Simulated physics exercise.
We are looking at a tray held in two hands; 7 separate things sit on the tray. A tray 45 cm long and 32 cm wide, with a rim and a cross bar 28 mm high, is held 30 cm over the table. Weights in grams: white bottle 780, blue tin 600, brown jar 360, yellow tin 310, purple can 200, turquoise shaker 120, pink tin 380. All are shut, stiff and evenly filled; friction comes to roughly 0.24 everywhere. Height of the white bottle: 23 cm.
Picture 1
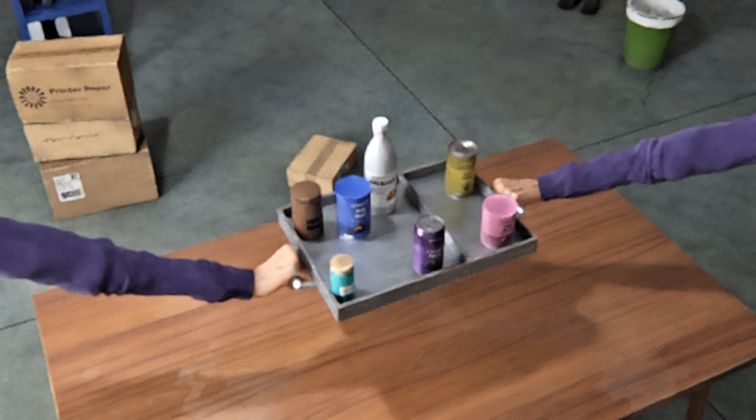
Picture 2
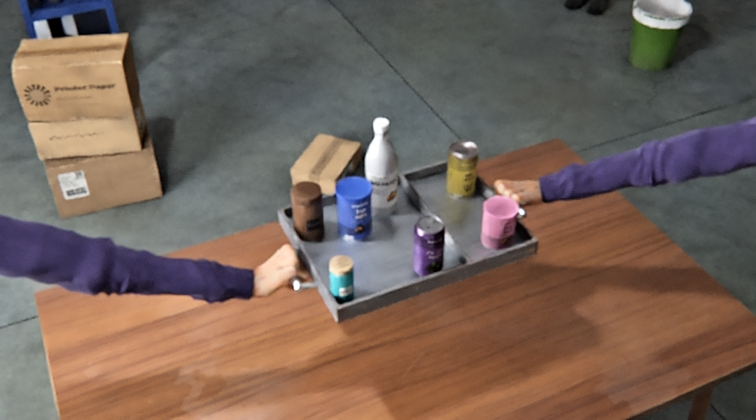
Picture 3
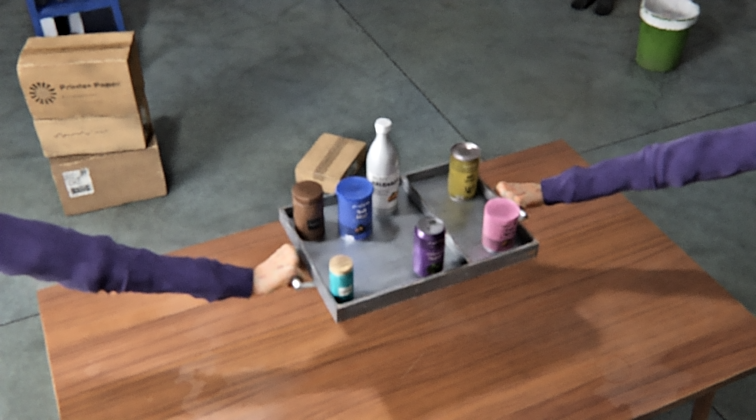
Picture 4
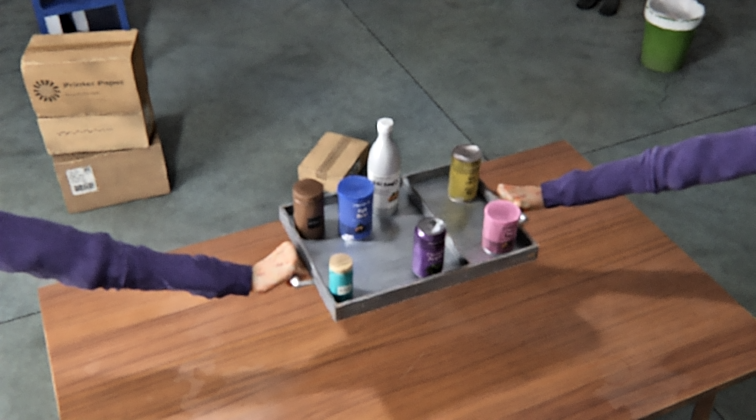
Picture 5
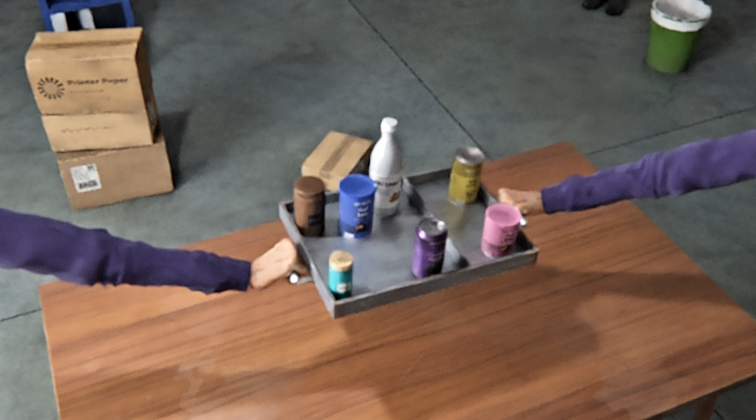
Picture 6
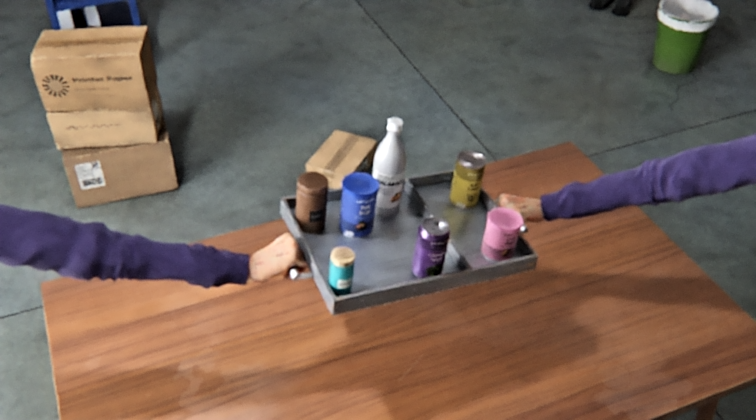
The video shows two hands holding a gray tray of seven containers, including a white bottle and a blue tin, above a wooden table; the tray stays level at first, then tilts slightly, its right side dipping.
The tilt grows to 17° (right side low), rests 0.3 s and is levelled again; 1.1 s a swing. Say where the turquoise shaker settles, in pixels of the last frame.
Resting place of the turquoise shaker: (420, 257).
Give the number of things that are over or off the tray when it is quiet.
That comes to 0.
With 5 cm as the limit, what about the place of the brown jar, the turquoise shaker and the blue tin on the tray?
The brown jar gets shifted; the turquoise shaker ends elsewhere; the blue tin ends elsewhere.
Then, 0.60 s later than the last frame, tray at 17°, right edge down; turquoise shaker 2 cm from its spot near (358, 257); white bottle 2 cm from its spot; brown jar 2 cm from its spot.
Then, 0.90 s later than the last frame, tray at 17°, right edge down; turquoise shaker 10 cm from its spot near (393, 256); brown jar 10 cm from its spot; blue tin 8 cm from its spot.
Then, 1.10 s later than the last frame, tray at 16°, right edge down; turquoise shaker 18 cm from its spot near (427, 254); brown jar 15 cm from its spot; blue tin 12 cm from its spot.
When it is over, not toppled but over 5 cm from the start, blue tin, brown jar and turquoise shaker; the other 4 within 5 cm of the start. In the last view, turquoise shaker near (420, 257).
